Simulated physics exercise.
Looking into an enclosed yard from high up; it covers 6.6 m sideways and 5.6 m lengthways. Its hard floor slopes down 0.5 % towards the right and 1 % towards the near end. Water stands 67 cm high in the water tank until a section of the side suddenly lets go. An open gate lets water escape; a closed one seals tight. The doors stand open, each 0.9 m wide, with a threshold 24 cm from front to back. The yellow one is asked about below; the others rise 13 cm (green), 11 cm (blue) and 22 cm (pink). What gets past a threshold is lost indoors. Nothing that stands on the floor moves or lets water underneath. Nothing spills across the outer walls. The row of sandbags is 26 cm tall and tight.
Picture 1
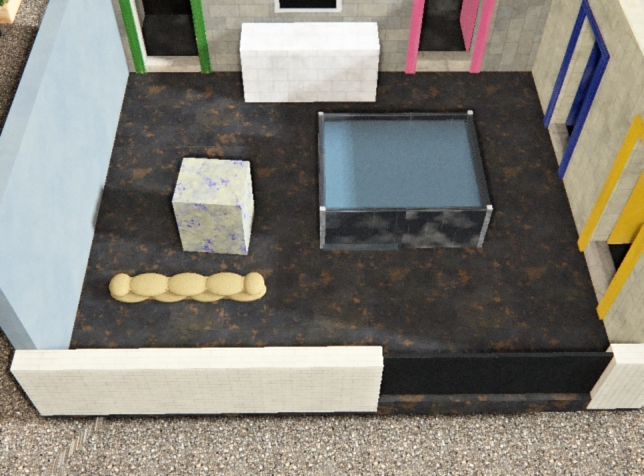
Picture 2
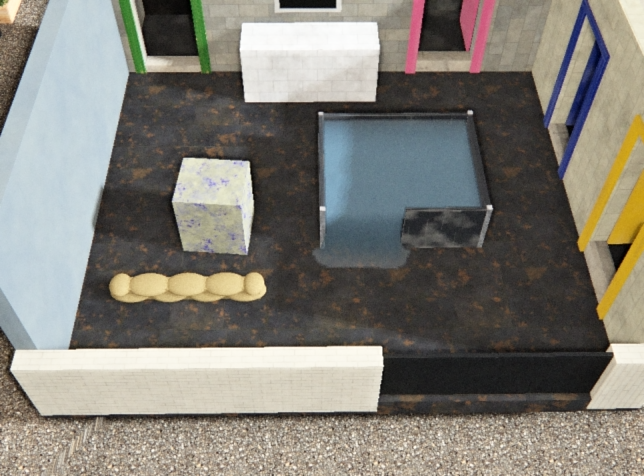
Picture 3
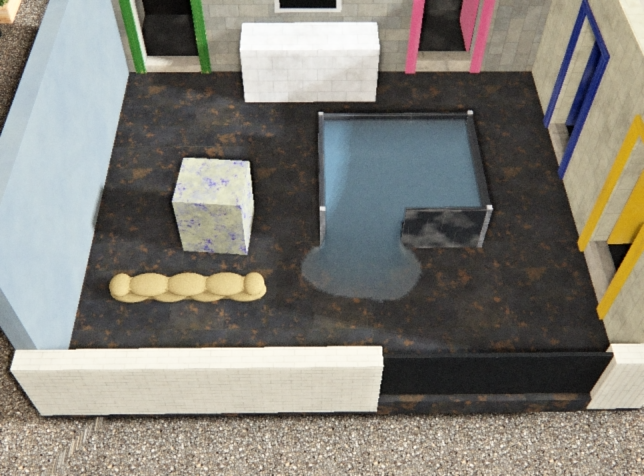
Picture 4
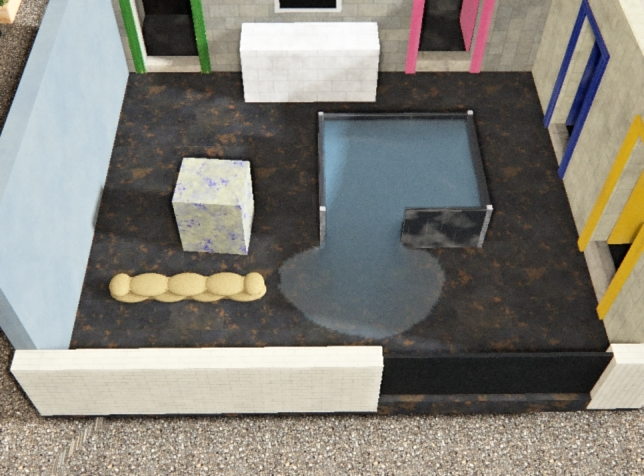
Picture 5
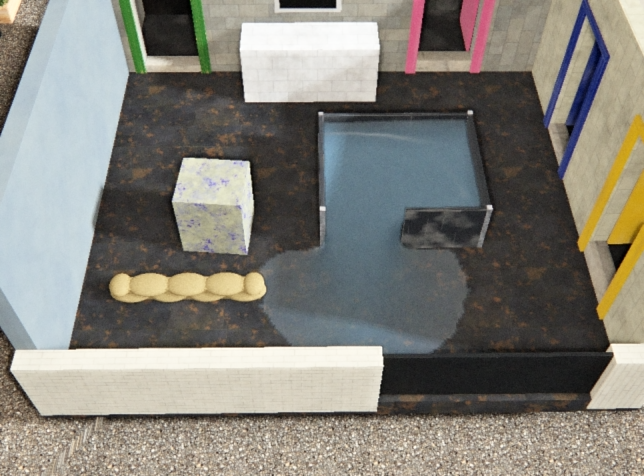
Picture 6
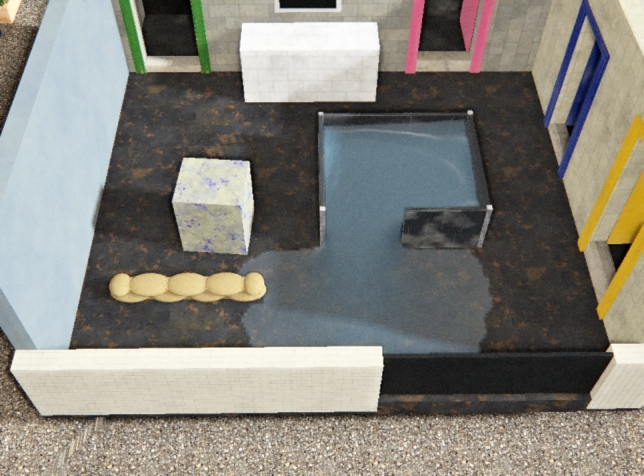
Water pours from a gap in the tank's front wall and spreads across the dark floor.
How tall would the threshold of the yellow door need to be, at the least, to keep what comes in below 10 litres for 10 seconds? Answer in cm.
About 11 cm.
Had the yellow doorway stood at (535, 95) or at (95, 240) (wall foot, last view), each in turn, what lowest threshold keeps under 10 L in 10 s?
About 10.0 and 4.5 cm.
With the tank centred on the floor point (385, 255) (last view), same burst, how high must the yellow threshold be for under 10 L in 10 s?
Some 16 cm.
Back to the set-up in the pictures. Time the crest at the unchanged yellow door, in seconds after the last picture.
Around 2.0 s.
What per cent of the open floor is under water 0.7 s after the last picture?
Near 20 per cent is wet.
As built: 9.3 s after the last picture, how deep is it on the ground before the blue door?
Roughly 10.0 cm deep.
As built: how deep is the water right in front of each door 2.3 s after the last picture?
In cm: Green 0, blue 0, yellow 15, pink 0.
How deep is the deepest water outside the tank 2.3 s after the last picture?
Up to some 31 cm.
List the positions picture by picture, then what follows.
The first picture shows still water, 67 cm deep, in the water tank at (400, 164); the yellow door at (616, 232) is dry.
In the second picture, the gap is at (364, 232), the front 0.3 m out at (335, 262); the back of the water tank holds 67 cm.
In the third picture, the gap is at (363, 234), the front 0.8 m out at (359, 293); the back of the water tank holds 67 cm.
In the fourth picture, water pours out at (363, 235) and has run 1.4 m, to (376, 333); about 8 cm deep outside, 66 cm at the back.
In the fifth picture, the front is at a hidden place, 1.9 m from the gap at (363, 235); 3.4 m2 of floor is wet, 61 cm left at the back.
In the sixth picture, the front is at a hidden place, 2.1 m from the gap at (363, 235); 4.6 m2 of floor is wet, 56 cm left at the back; 1.6 m in a straight line remain to the yellow door at (616, 232).
Then, 0.7 s after the last picture water covers 20 % of the floor, deepest (40 cm) near (353, 369); it has not reached the yellow door.
Then, 2.3 s after the last picture water covers 40 % of the floor, deepest (31 cm) near (74, 332); 15 cm at the yellow door, 0 litres in over its 24 cm threshold.
Then, 9.3 s after the last picture water covers 95 % of the floor, deepest (16 cm) near (597, 380); 10 cm at the yellow door, 0 litres in over its 24 cm threshold.
At the yellow door as built, the water peaked near 15 cm, 2.1 s after the last picture.
Run again over the same 10 s with other heights there, 28 litres in over 9 cm, 2 litres over 14 cm. The limit of 10 litres is kept from about 11 cm up.
